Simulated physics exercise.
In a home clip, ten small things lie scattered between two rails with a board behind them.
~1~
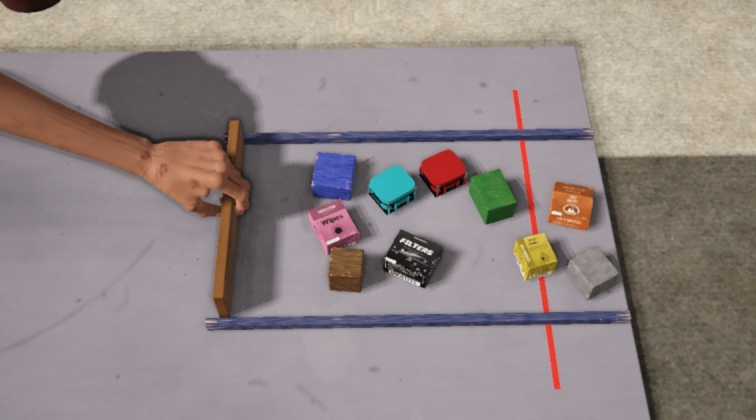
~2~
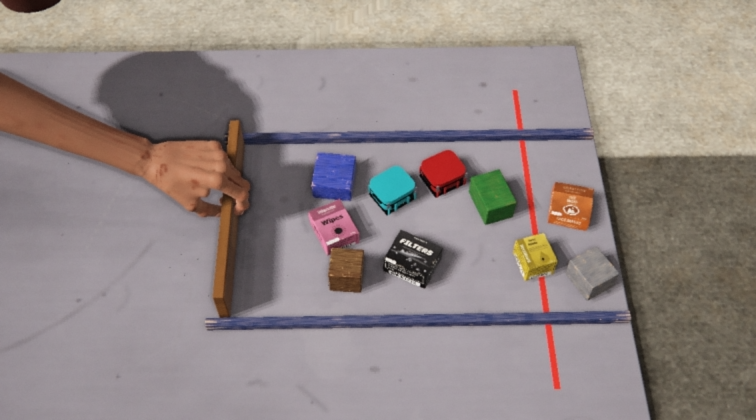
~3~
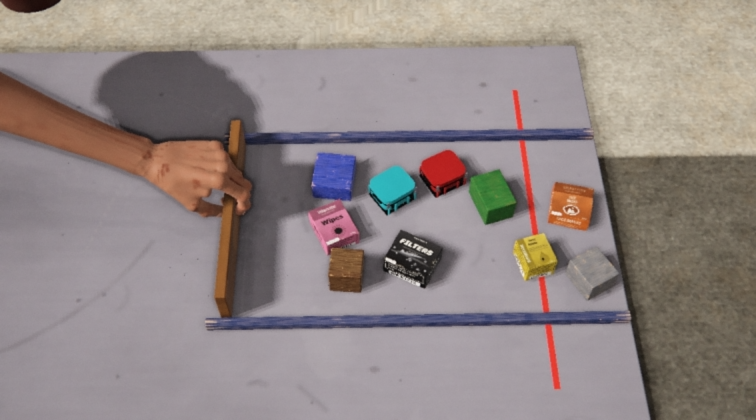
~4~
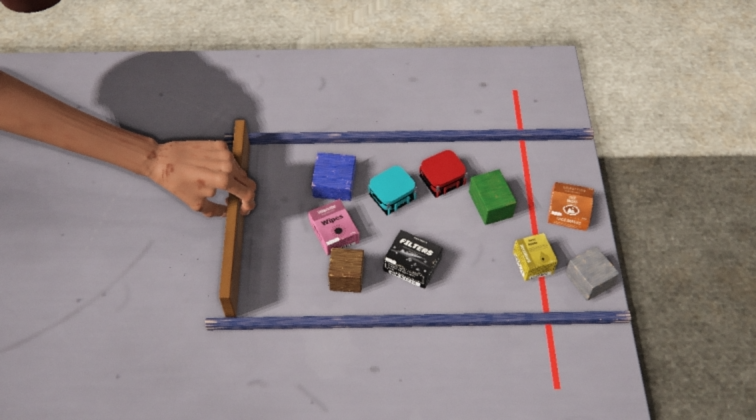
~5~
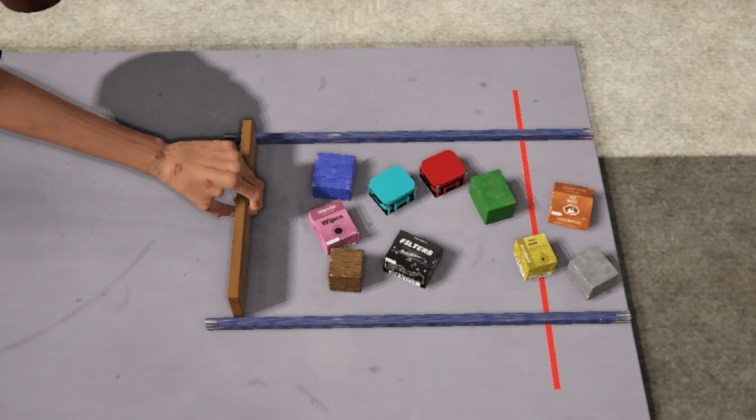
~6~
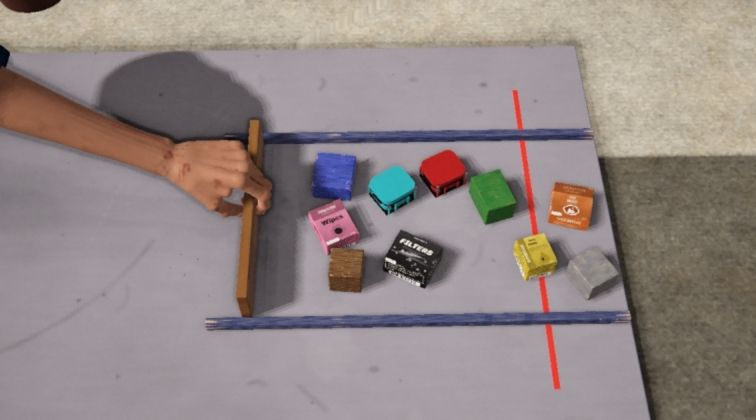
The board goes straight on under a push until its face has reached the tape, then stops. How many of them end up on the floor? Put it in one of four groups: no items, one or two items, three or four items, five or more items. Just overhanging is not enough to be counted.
Group: Three or four items.
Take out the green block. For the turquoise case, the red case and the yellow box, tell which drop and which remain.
In that case the turquoise case stays where it is, the red case stays where it is, the yellow box goes off the edge.
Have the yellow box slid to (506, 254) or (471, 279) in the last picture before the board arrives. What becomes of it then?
In the two tries the yellow box ends up below and is not knocked off, in that order.
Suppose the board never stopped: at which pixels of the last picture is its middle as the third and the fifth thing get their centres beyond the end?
At (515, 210) for the third, at (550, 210) for the fifth.
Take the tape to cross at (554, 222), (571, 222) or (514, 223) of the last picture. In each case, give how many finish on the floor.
You'd get 4, then 7, then 2.
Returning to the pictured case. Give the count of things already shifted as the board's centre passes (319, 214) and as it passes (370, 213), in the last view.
That makes 2 at the first spot and 6 at the second.
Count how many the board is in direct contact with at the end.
Number: 3.
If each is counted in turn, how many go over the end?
The number that fall is 4.
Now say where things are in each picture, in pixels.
Grey block (592, 273); orange box (571, 206); yellow box (535, 257); board (230, 215); tape (534, 223), in the first frame.
Orange box (571, 206); turquoise case (392, 190), in the second frame.
Yellow box (535, 257); board (232, 215), in the third frame.
Grey block (592, 274); red case (443, 174), in the fourth frame.
Orange box (571, 206); brown block (347, 270), in the fifth frame.
Grey block (592, 274); orange box (571, 206); yellow box (535, 257); board (252, 215); tape (534, 223), in the sixth frame.
Soon after, none off yet; grey block at rest near (592, 274); orange box at rest near (571, 206); yellow box at rest near (535, 257).
In the end, the number that fall off is three or four; gone, green block, yellow box, orange box and grey block.
